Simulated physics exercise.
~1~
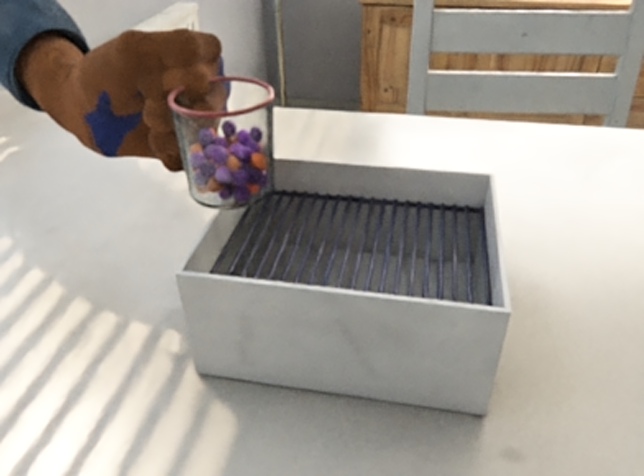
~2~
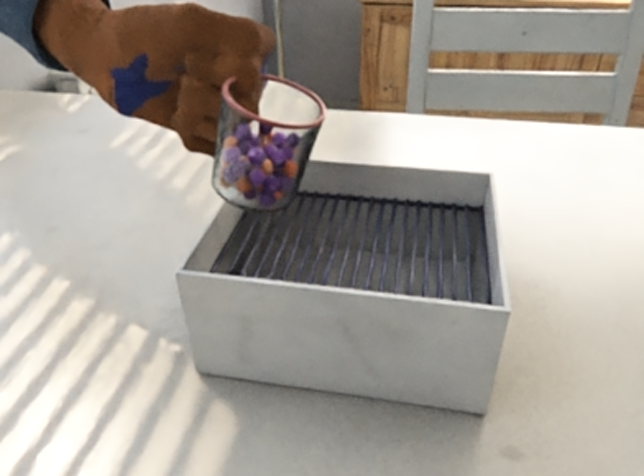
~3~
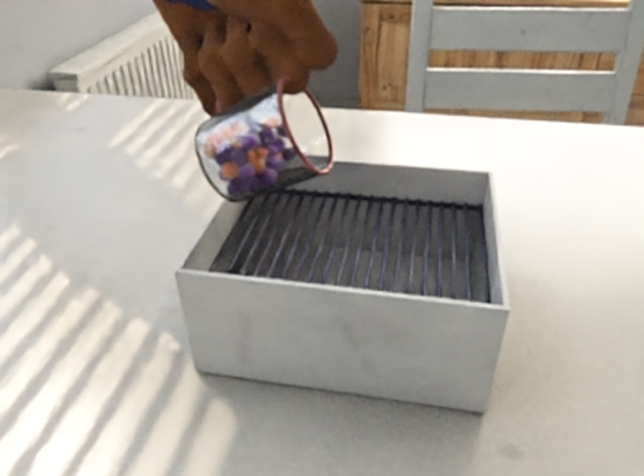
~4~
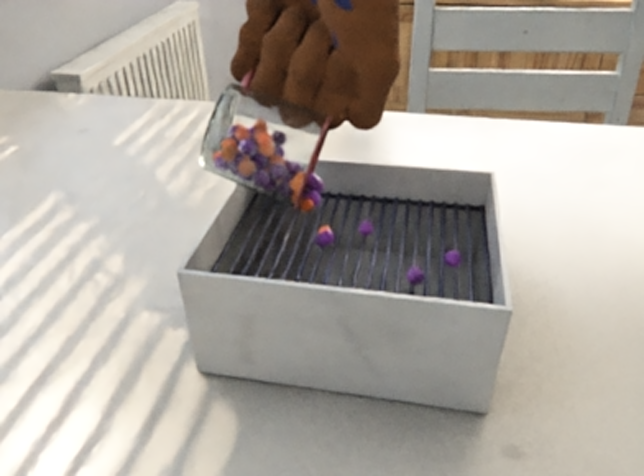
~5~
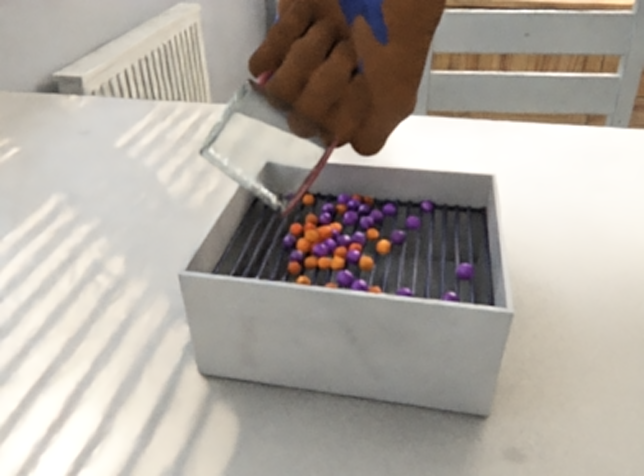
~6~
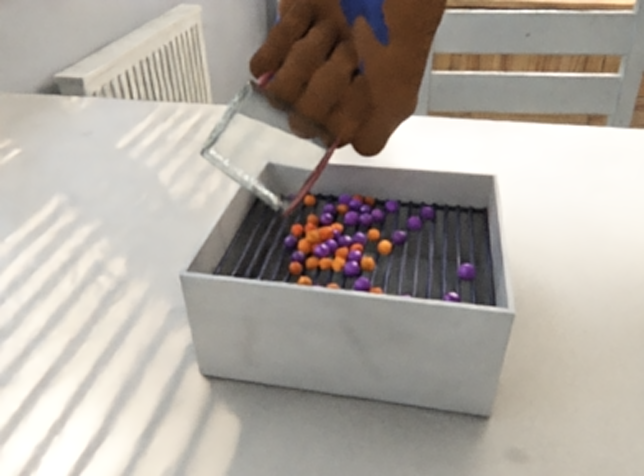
At the start, a brown-gloved hand with a blue star holds a clear cup of orange and purple balls upright over the left side of a pale box fitted with dark wires. The hand moves the cup a little to the right and begins to lean it. It then tips the cup onto its side, with all the balls still inside. A few purple ones drop first and scatter across the wires. The hand turns the cup further until the rest tumble out and it is empty. Finally, both the orange and purple balls rest on top of the wires.
